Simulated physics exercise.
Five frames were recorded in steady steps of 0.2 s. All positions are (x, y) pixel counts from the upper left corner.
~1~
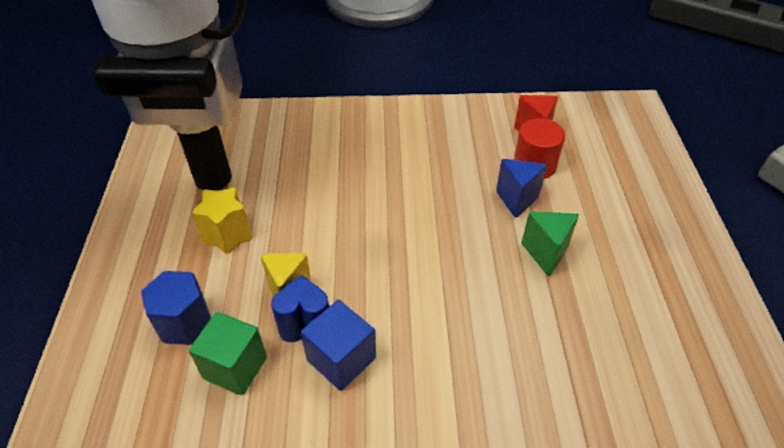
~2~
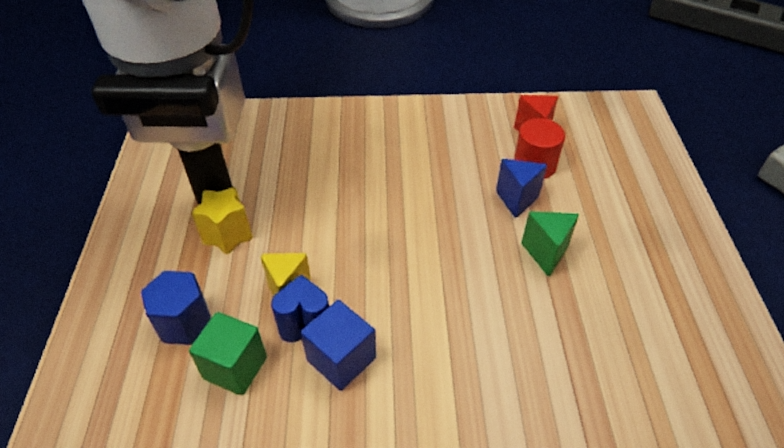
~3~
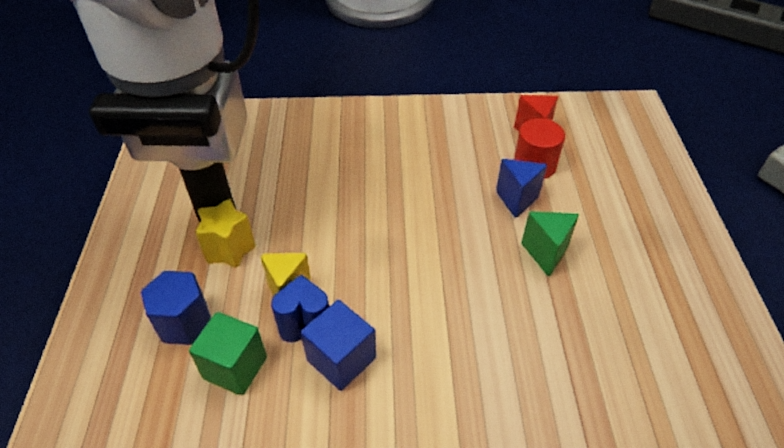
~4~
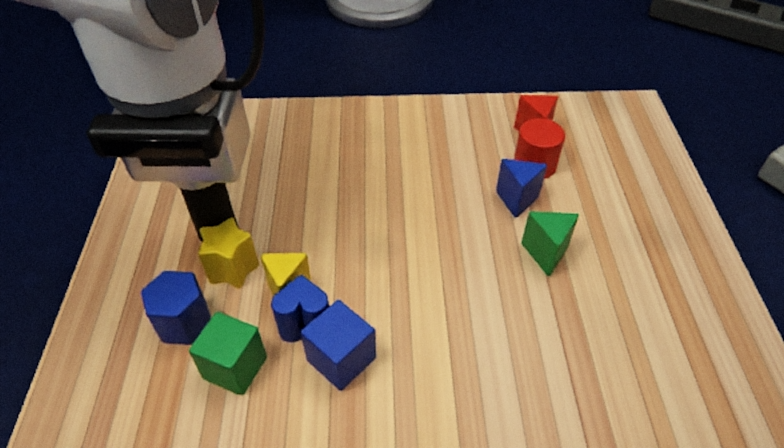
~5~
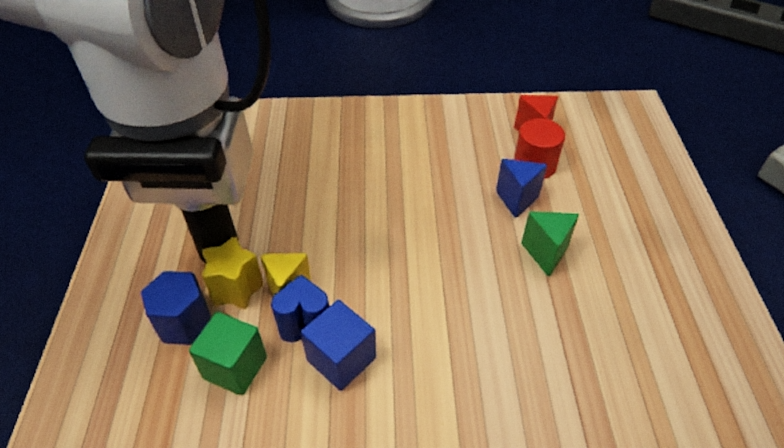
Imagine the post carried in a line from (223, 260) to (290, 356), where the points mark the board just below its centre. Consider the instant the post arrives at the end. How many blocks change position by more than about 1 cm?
Total: Three-plus.
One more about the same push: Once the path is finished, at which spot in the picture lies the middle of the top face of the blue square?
It is going to be at (367, 340).
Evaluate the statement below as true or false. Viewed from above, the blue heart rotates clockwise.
This is false.
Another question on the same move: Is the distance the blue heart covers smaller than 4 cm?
That would be a yes.
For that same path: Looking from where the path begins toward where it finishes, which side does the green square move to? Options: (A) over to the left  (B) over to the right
(B)
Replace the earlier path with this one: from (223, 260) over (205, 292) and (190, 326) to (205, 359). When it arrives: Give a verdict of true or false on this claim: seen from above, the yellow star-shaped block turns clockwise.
False
What follows on the original path. One third of the way, post at (241, 281); yellow star-shaped block at (247, 292).
Two thirds of the way, post at (264, 313); green square at (219, 371); yellow star-shaped block at (258, 332), turned 25° clockwise; blue heart at (308, 309), turned 50° anticlockwise; blue square at (347, 333).
At the end, post at (287, 347); green square at (211, 395), turned 35° clockwise; yellow star-shaped block at (265, 371), turned 45° clockwise; blue heart at (328, 316), turned 50° anticlockwise; blue square at (367, 340).
